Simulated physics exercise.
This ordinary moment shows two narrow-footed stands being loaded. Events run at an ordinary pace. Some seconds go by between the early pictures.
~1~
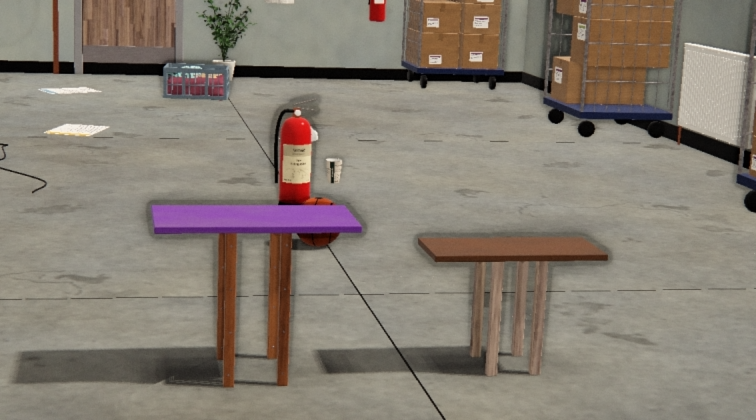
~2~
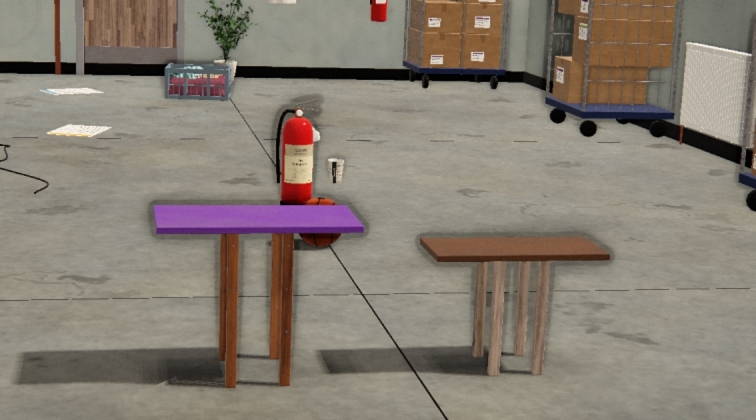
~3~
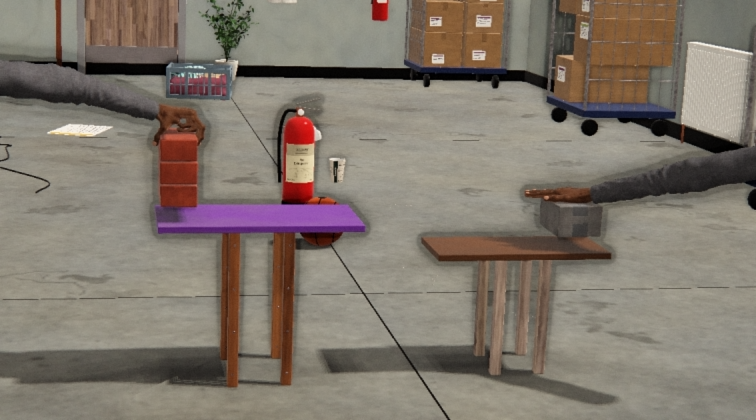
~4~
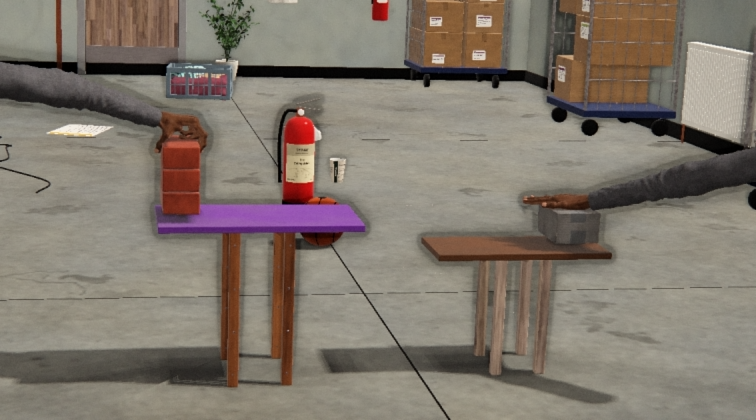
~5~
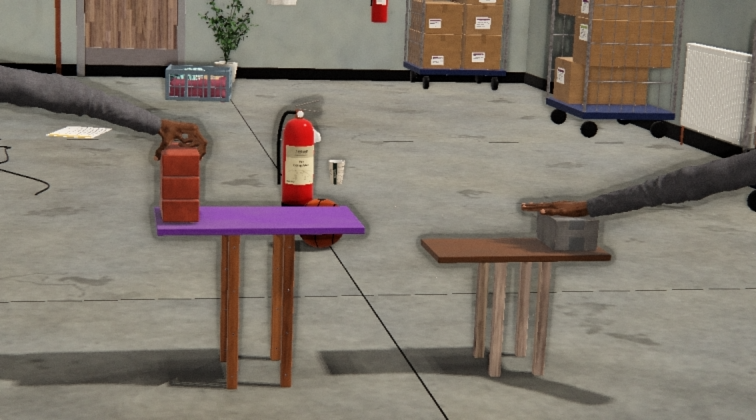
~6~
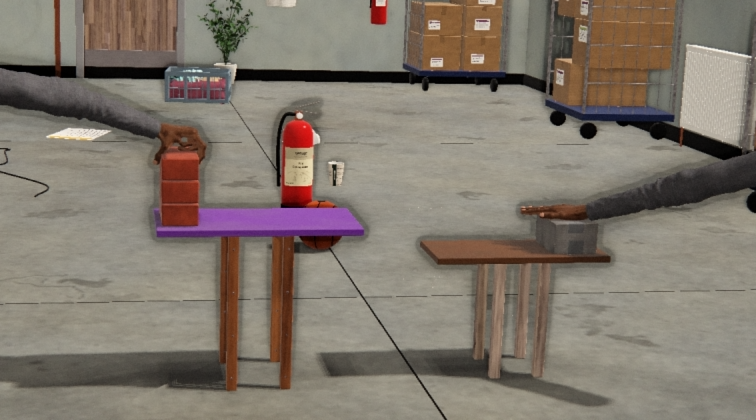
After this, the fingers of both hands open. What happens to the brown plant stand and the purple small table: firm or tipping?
As it turns out, the brown plant stand stays upright; the purple small table topples.
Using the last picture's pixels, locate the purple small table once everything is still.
When everything stops, it's near (97, 290).
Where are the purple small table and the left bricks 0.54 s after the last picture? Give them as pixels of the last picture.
Around (185, 224); the other around (95, 225).
Then, 0.54 s on from there, brown plant stand at rest near (514, 252); purple small table turned 25° from its first pose near (186, 224).
Then, 0.72 s on from there, brown plant stand at rest near (514, 252); purple small table turned 58° from its first pose near (106, 270).
Then, 0.98 s on from there, brown plant stand at rest near (514, 252); purple small table turned 69° from its first pose near (85, 290).
In the end, the brown plant stand keeps steady, near (514, 252); the purple small table goes over, near (97, 290).
